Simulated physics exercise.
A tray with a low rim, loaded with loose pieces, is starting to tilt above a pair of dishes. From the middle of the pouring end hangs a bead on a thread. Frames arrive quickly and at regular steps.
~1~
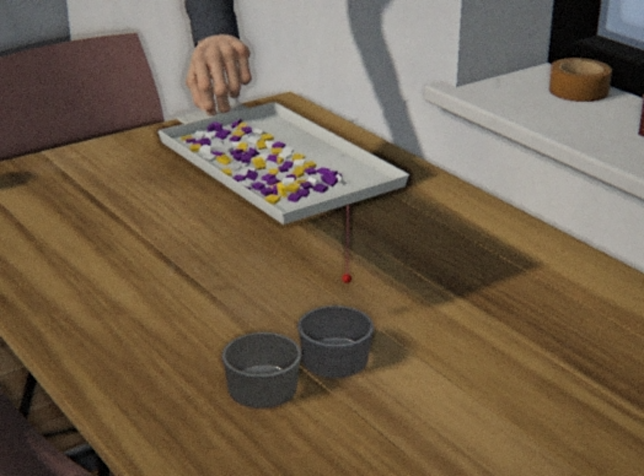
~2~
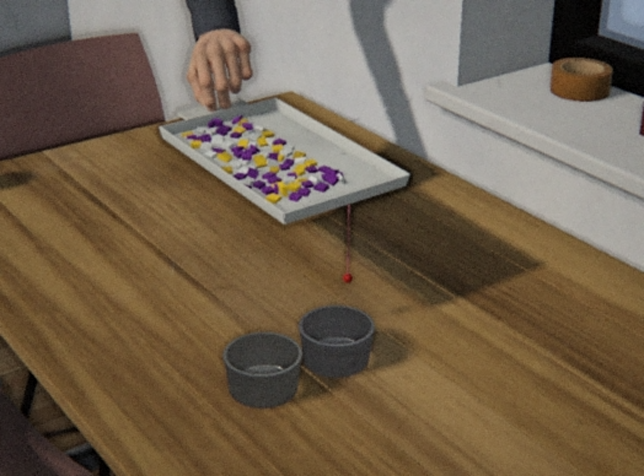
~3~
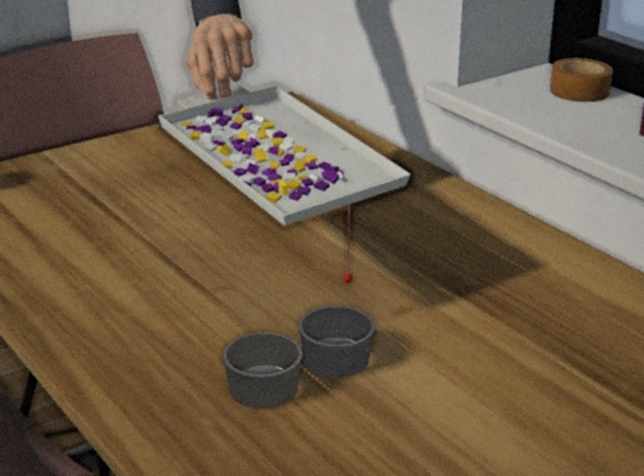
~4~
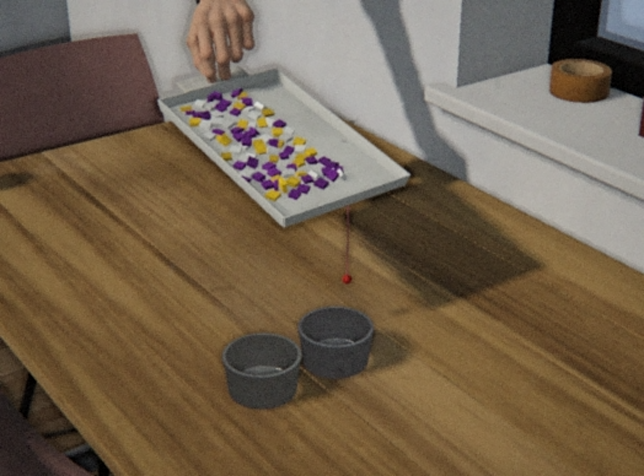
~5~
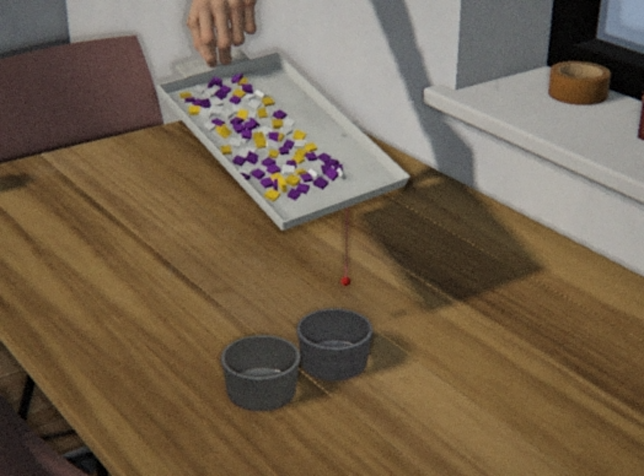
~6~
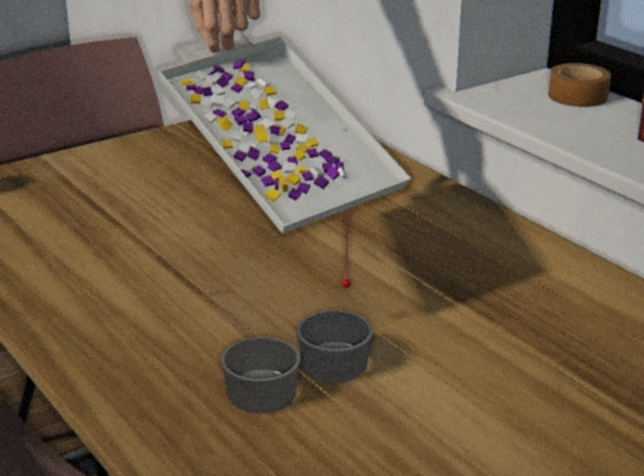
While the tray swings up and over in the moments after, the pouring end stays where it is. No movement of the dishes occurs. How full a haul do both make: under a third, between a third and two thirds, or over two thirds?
The dishes collect at least a third and at most two thirds of the load.
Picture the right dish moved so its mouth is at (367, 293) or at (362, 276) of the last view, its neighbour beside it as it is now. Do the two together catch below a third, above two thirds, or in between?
First in the middle band, then below one third.
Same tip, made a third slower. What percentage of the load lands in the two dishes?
Estimate: Around 60%.
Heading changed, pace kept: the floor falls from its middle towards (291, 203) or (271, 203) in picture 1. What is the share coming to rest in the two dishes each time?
Case one near 30 %; case two near 10 %.
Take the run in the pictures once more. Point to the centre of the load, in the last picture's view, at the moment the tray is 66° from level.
Look about (312, 187) in the last picture.
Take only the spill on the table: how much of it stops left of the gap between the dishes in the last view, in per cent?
Share to the left: Near 30 per cent.
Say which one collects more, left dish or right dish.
It's the one on the right.
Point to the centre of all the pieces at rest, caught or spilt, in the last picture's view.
Close to (337, 358).
Just after the last frame, tray tipped steeply; almost all on the tray; about a tenth in the air.
A moment on, tray tipped past a quarter turn; roughly a quarter on the tray; roughly a third in the right dish; roughly a quarter outside both; about a tenth in the air.
Further on, tray tipped past a quarter turn; roughly half in the right dish; roughly half outside both.
When it is over, tray tipped past a quarter turn; not one in the left dish; roughly half in the right dish; roughly half outside both.
